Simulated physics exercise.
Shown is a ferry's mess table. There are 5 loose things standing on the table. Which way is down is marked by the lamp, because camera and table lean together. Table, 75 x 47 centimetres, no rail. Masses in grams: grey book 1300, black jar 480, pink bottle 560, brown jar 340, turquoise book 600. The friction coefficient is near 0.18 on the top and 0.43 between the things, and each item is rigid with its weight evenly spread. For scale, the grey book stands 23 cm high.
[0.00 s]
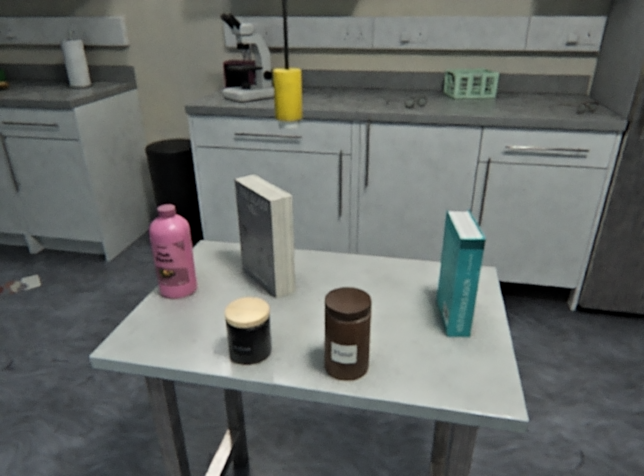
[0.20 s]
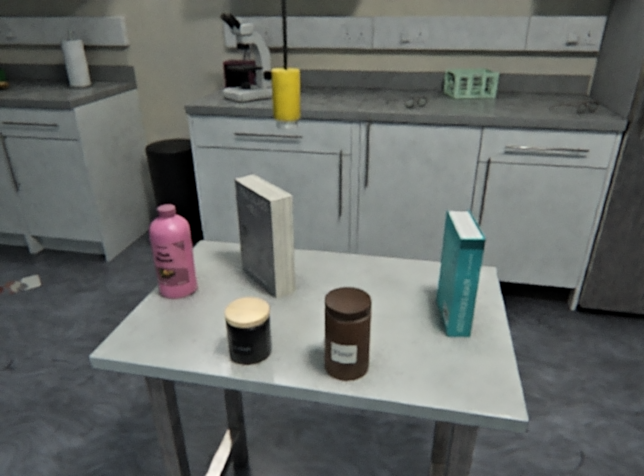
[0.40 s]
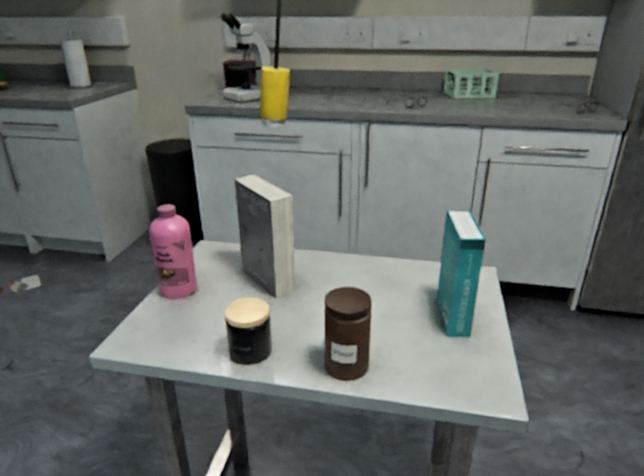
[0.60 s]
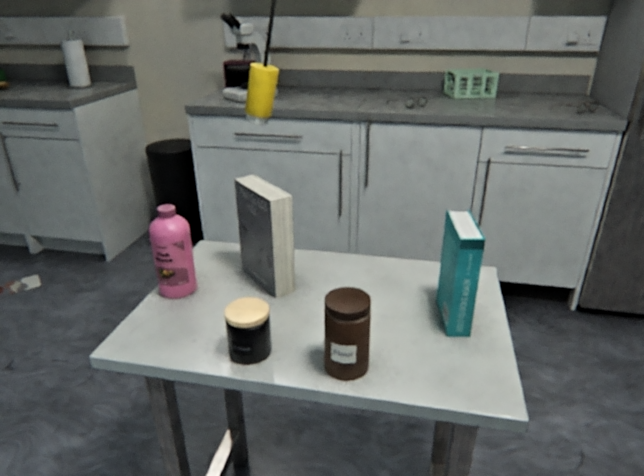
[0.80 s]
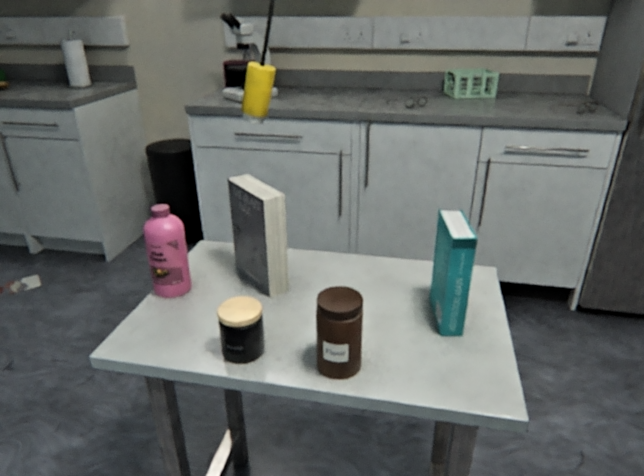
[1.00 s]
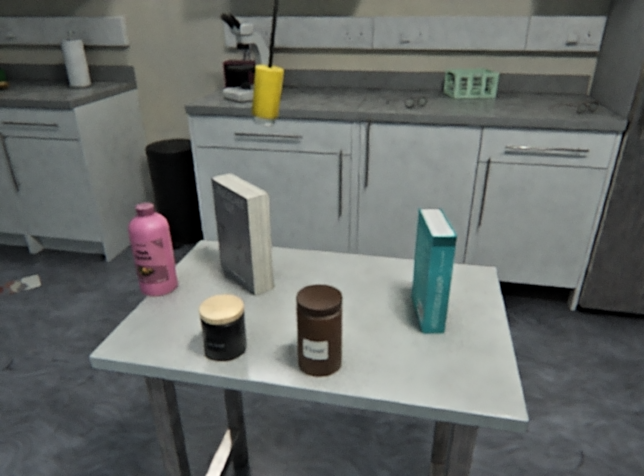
A table's books, jars and bottle slide left after a hanging yellow cylinder swings left.
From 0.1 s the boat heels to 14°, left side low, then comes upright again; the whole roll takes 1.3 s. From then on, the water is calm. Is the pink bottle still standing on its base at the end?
No, it goes over.
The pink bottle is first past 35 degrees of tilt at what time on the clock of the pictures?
I'd say around the 1.2 s mark.
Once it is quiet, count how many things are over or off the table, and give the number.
Altogether, 1.
After 1.10 s, floor tilted 6°, left side down; pink bottle now off the table; grey book slid 7 cm; turquoise book slid 7 cm.
After 1.30 s, floor tilted 1°, left side down; turquoise book slid 9 cm; grey book slid 9 cm; brown jar slid 8 cm.
After 1.50 s, boat level; turquoise book slid 9 cm; grey book slid 9 cm; brown jar slid 8 cm.
At rest (1.9 s), off the table and tipped over, pink bottle; not toppled but over 5 cm from the start, grey book, black jar, brown jar and turquoise book.
